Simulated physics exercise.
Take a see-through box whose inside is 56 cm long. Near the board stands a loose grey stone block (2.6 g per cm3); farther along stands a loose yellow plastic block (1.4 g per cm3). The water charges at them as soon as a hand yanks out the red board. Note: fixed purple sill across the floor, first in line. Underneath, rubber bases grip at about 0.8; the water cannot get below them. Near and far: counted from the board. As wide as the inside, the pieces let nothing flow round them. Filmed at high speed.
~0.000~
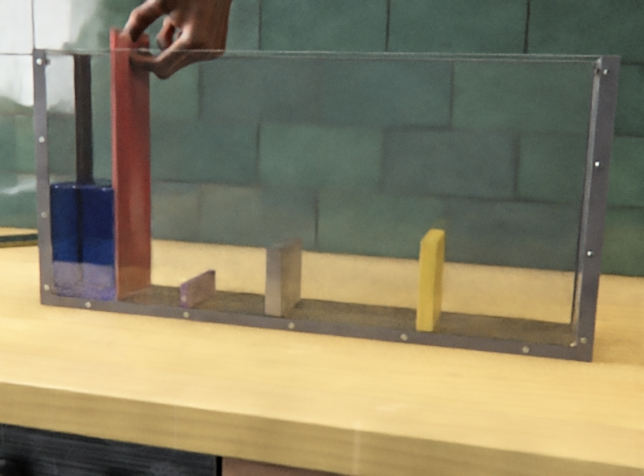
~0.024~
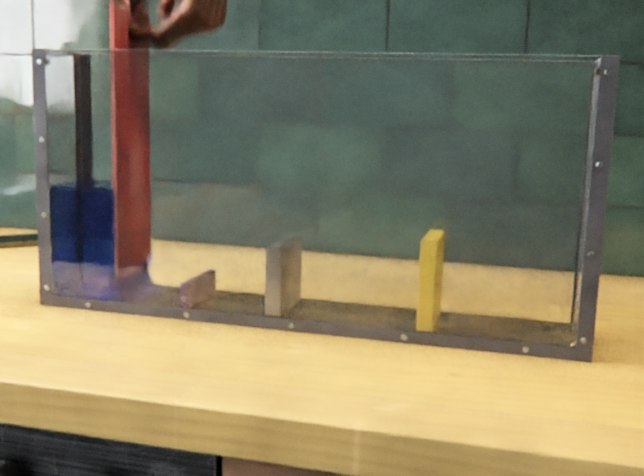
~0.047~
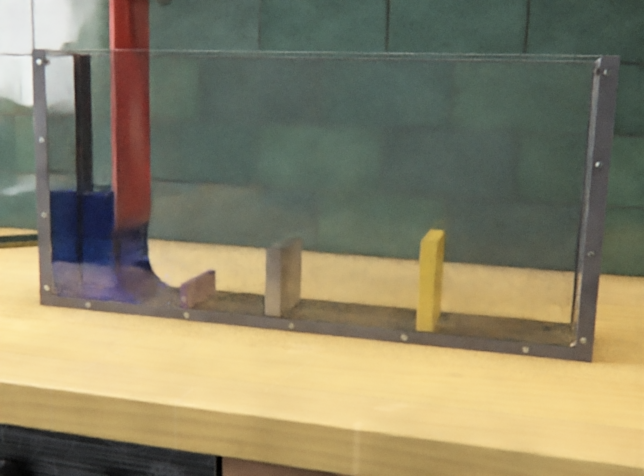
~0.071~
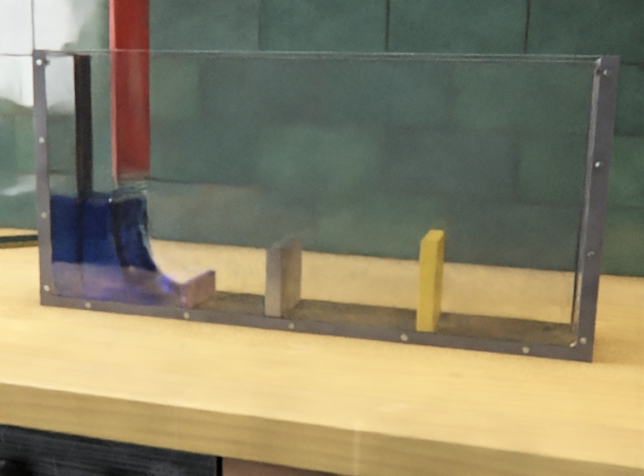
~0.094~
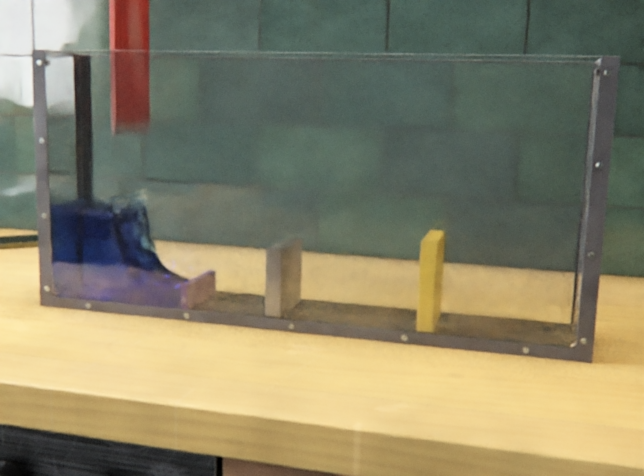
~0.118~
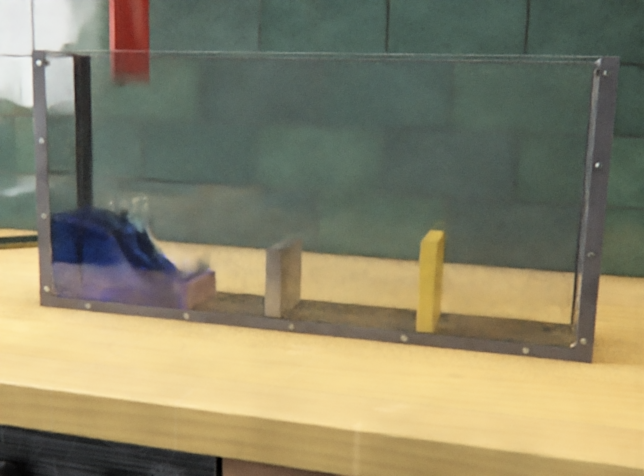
On a wooden tabletop before a green tiled wall, a hand pulls a red board up inside a clear tank, and blue water slumps rightward against a small low block while grey and yellow blocks beyond stand still.
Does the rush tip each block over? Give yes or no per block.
Near one - yes, far one - yes.
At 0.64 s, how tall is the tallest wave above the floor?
Not counting spray, it tops out near 4.5 cm.
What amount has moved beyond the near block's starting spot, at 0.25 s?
Roughly 0 percent of it.
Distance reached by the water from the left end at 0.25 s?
Roughly 26 centimetres out.
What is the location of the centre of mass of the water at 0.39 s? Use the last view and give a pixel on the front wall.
The balance point lies roughly at pixel (190, 286).
Then, 0.25 s in, the front has run 26 cm from the left wall, the near block is upright and the far block is upright.
Then, 0.39 s in, the near block leans 14° and the far block is upright.
Then, 0.64 s in, the near block lies flat and the far block lies flat.
Finally, the near block lies flat and the far block lies flat; 7 per cent of the water is past where the far block first stood.
